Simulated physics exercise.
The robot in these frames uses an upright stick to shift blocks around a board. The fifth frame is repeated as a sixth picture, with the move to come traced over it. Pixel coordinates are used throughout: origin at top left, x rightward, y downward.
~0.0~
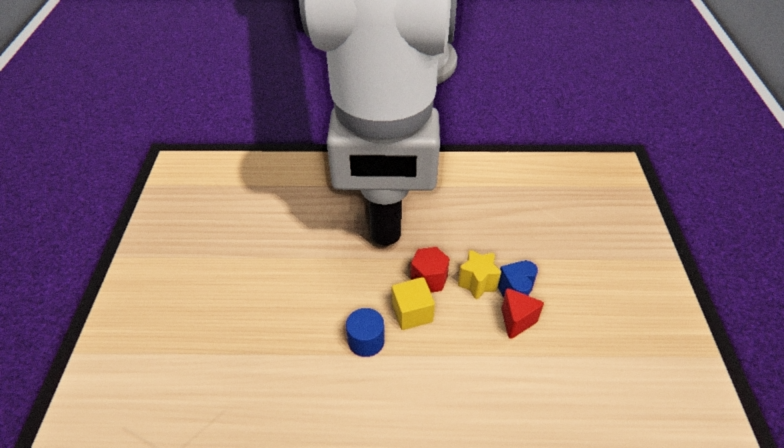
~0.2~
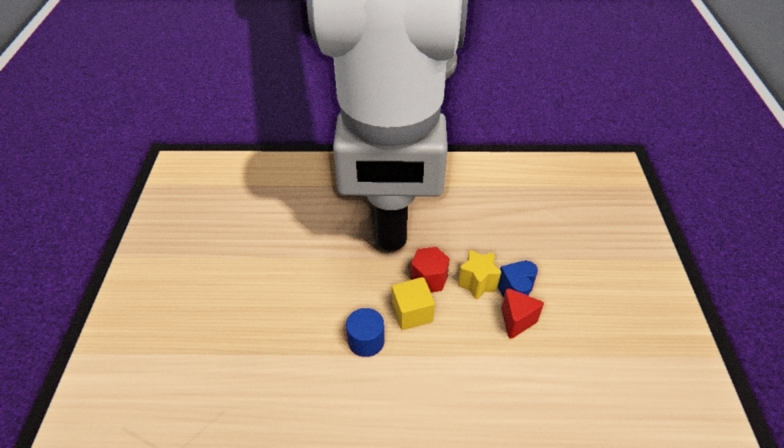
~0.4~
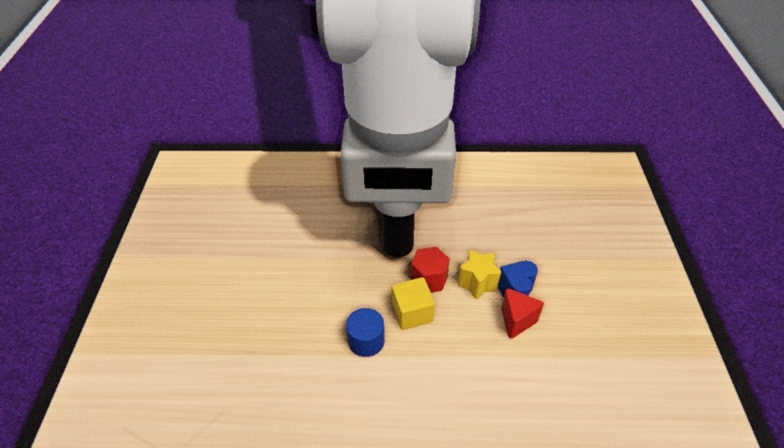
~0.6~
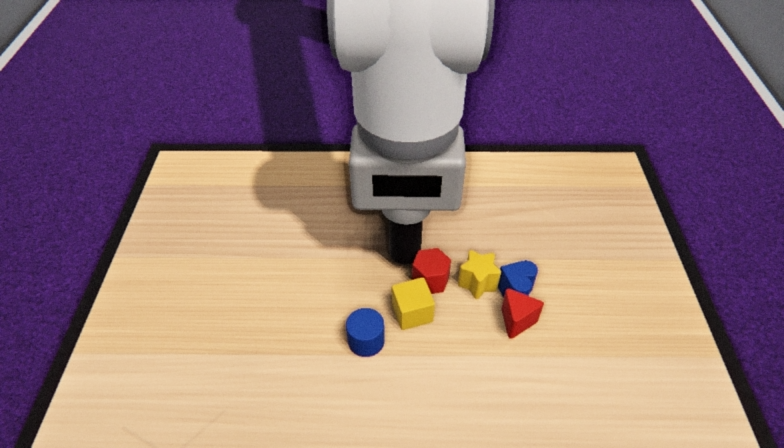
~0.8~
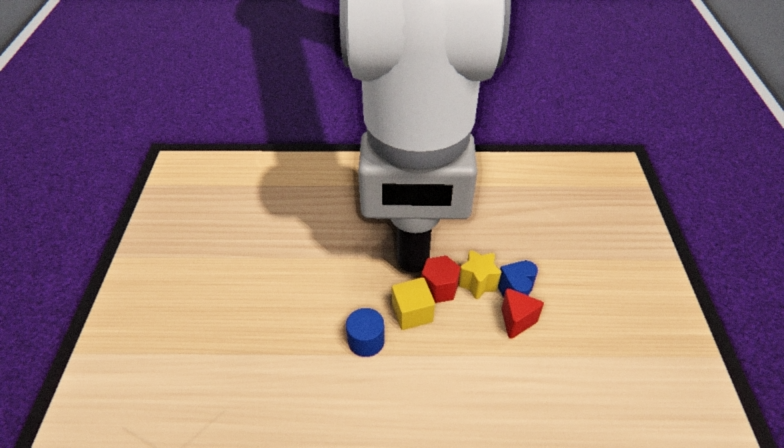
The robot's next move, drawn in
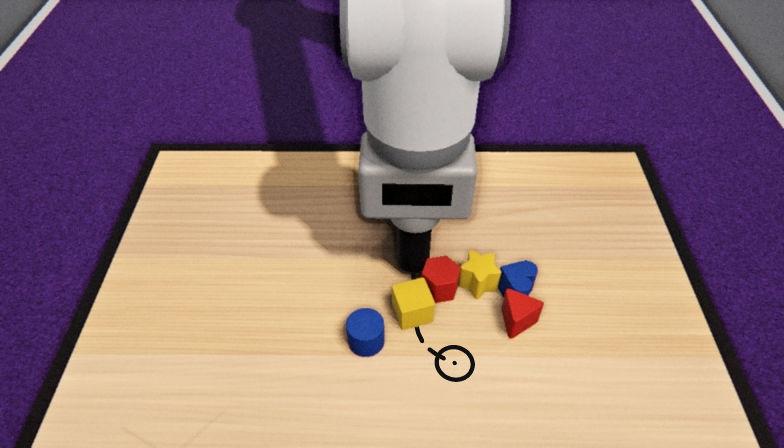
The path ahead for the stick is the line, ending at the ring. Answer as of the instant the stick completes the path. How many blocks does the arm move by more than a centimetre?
Two.
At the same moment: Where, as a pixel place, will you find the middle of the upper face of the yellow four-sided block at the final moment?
The centre of its top face lies at (404, 355).
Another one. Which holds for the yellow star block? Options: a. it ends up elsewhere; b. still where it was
b - still where it was.
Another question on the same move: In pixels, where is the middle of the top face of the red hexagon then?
My prediction: (452, 290).
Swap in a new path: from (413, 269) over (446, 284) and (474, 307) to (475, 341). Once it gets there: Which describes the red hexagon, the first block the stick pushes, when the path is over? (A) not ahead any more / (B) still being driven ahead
The answer is B.
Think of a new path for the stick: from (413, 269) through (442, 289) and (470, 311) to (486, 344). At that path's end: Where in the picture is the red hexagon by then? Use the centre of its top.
My best guess is (506, 358).
The line goes from (413, 269) via (415, 302) and (420, 338), ending at (455, 363).
What follows on the original path. One third of the way, stick at (415, 294); yellow four-sided block at (409, 314), turned 20° clockwise; red hexagon at (451, 288), turned 65° anticlockwise.
Two thirds of the way, stick at (422, 332); yellow four-sided block at (403, 350), turned 60° clockwise; red hexagon at (452, 290), turned 75° anticlockwise.
At the end, stick at (456, 355); blue disc unmoved; yellow four-sided block at (404, 355), turned 70° clockwise; red hexagon at (452, 290), turned 75° anticlockwise; yellow star block unmoved.
